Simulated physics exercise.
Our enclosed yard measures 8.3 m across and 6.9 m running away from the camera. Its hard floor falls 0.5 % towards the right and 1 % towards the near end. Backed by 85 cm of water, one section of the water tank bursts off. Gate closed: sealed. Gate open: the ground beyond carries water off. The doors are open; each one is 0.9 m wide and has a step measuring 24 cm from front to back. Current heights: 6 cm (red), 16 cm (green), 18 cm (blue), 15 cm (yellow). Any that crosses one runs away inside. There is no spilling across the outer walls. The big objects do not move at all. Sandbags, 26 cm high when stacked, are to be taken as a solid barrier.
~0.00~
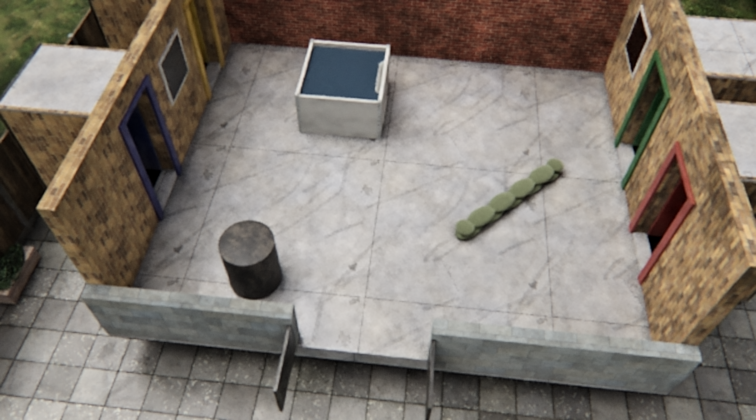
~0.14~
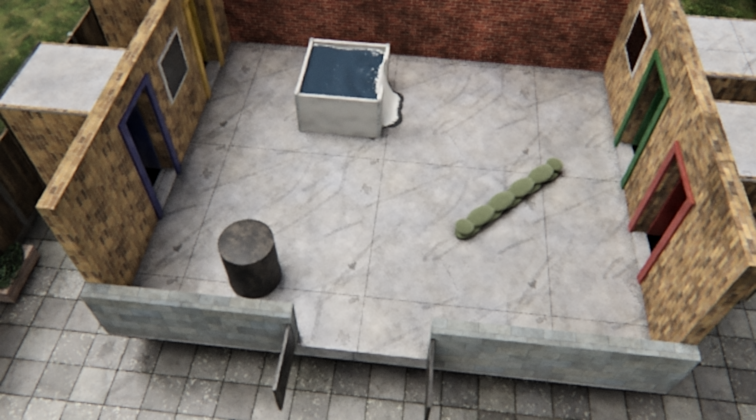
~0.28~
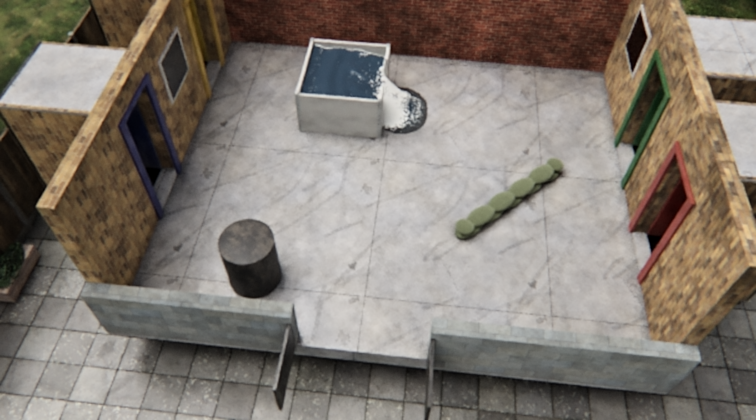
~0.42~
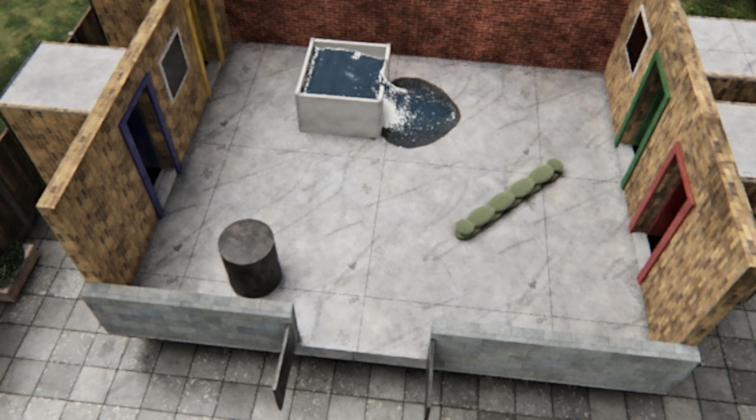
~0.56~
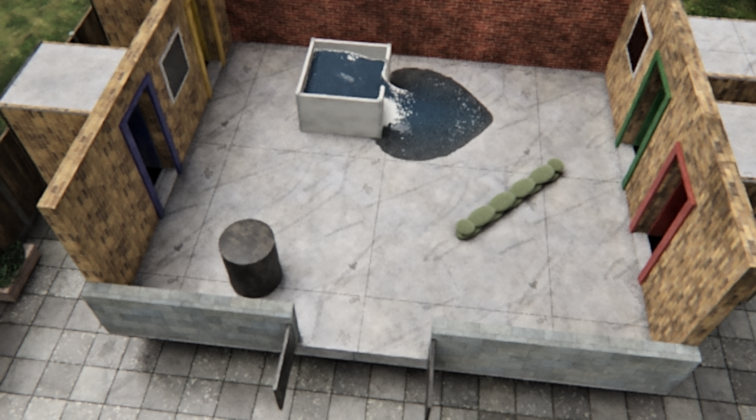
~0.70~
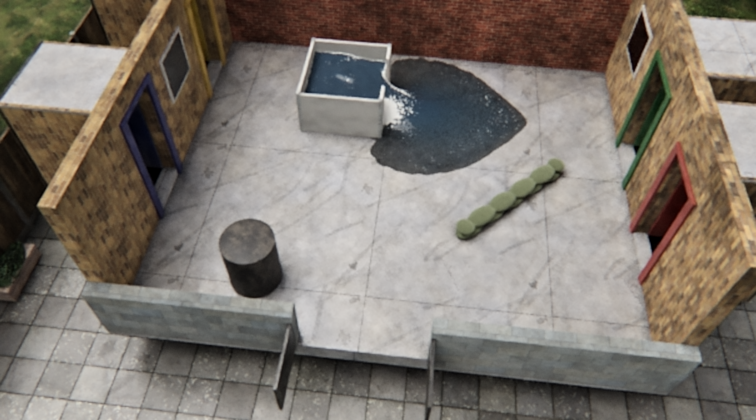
Water breaks out of the right side of a pale square tank near the brick wall and spreads rightward across the walled yard's grey floor in a widening dark pool, while the dark cylinder and green hedge stay still.
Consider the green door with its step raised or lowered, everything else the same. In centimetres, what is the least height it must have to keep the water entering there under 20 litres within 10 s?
18 cm.
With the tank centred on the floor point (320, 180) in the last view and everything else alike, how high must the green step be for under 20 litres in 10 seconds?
Then about 7.0 centimetres at the least.
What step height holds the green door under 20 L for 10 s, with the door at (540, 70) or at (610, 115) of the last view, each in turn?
About 10.0 and 19 cm.
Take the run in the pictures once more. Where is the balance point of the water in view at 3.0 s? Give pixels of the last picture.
(477, 120) or so.
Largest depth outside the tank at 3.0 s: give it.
It gets to close to 28 centimetres there.
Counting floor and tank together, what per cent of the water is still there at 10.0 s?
Some 94 %.
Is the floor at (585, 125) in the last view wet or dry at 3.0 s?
At that moment it's submerged.
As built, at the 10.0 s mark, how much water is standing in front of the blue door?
0.0 cm.
After 1.4 s water covers 25 % of the floor, deepest (34 cm) near (392, 112); 3 cm at the green door, 0 litres in over its 16 cm step.
After 3.0 s water covers 35 % of the floor, deepest (28 cm) near (616, 139); 16 cm at the green door, 27 litres in over its 16 cm step.
After 10.0 s water covers 75 % of the floor, deepest (10 cm) near (632, 367); 6 cm at the green door, 36 litres in over its 16 cm step.
At the green door as built, the water arrived by 1.4 s and peaked near 23 cm at 2.0 s.
With a step of 16 cm, 36 litres would have come in within the 10 s; with 21.5 cm, 9 litres. So under 20 litres takes about 18 cm.
